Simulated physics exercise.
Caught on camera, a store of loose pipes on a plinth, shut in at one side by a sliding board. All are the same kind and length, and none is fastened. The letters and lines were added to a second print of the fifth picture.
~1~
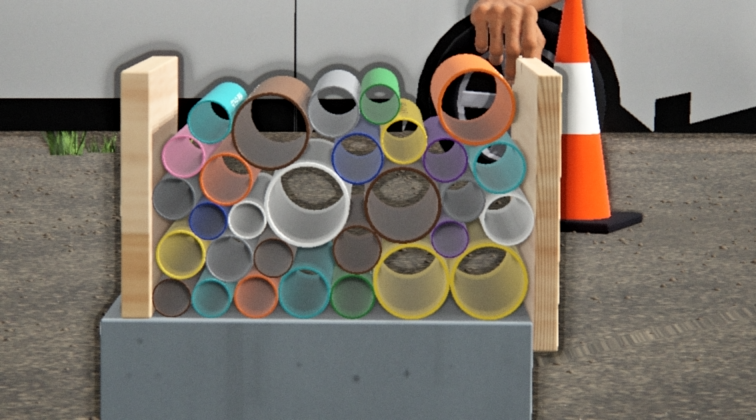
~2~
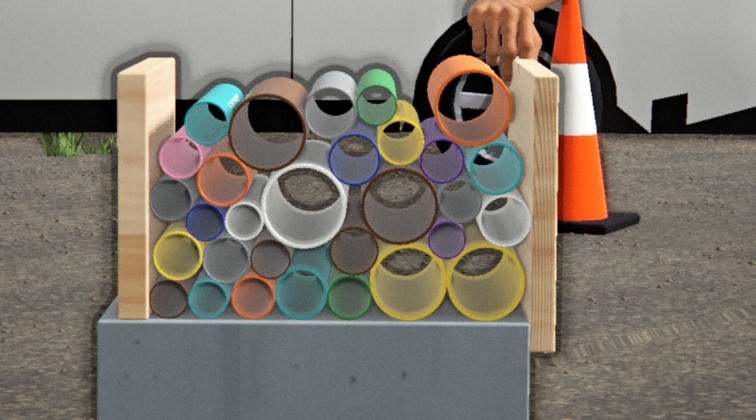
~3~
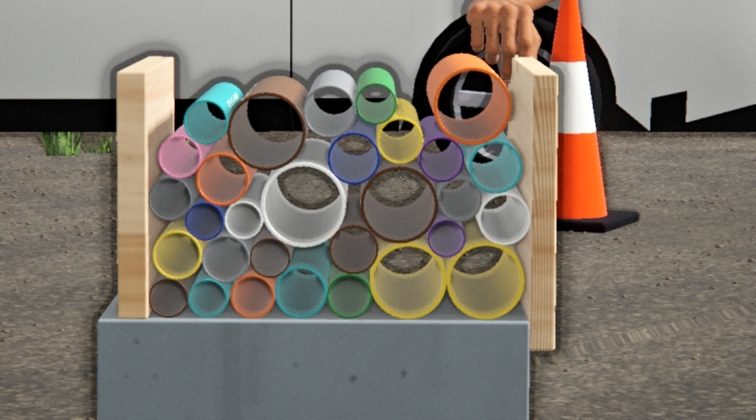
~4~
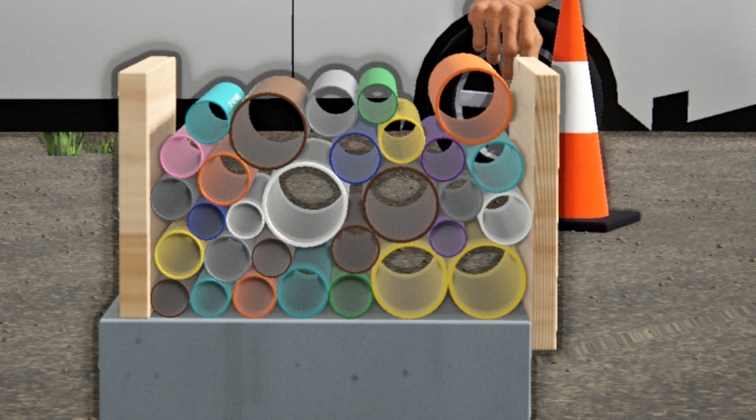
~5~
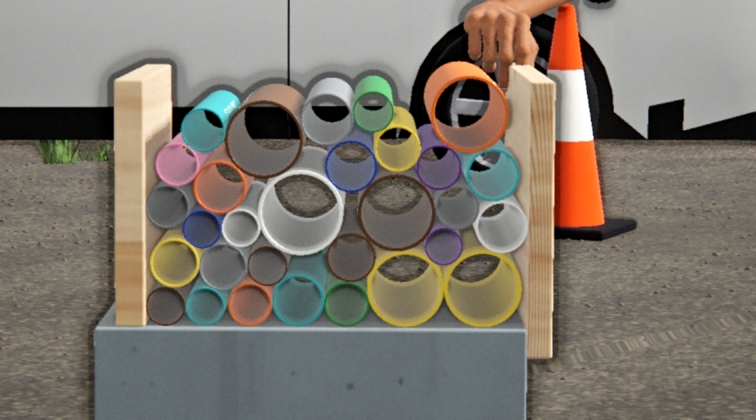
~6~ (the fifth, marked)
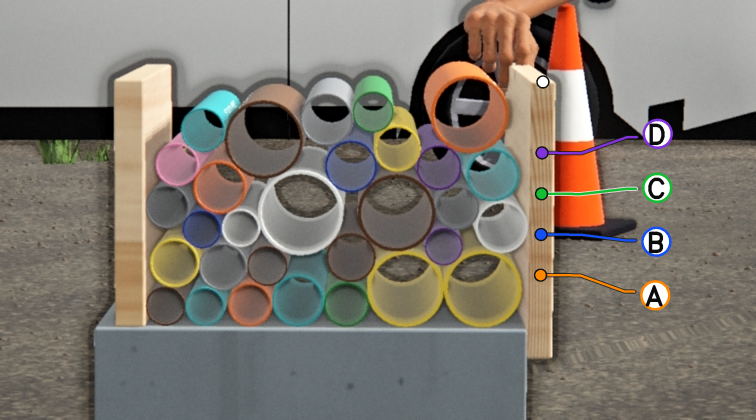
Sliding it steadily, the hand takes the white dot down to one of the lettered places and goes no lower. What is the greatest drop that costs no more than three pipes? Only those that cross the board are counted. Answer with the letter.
No lower than B.
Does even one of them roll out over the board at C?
No.
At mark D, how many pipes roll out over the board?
At D the number is none.
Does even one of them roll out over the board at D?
No, at D.
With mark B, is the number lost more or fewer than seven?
It loses fewer than seven.
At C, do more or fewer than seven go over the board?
It loses fewer than seven.
On the marked copy, A at (541, 275); B at (541, 235); C at (542, 193); D at (542, 153); the white dot at (543, 82).
With B. Early on, top of the board (529, 156).
Further on, top of the board (528, 234).
At the end, top of the board (528, 234), none out over the board.
As for the rest, A more than three out over the board; C none out over the board; D none out over the board.
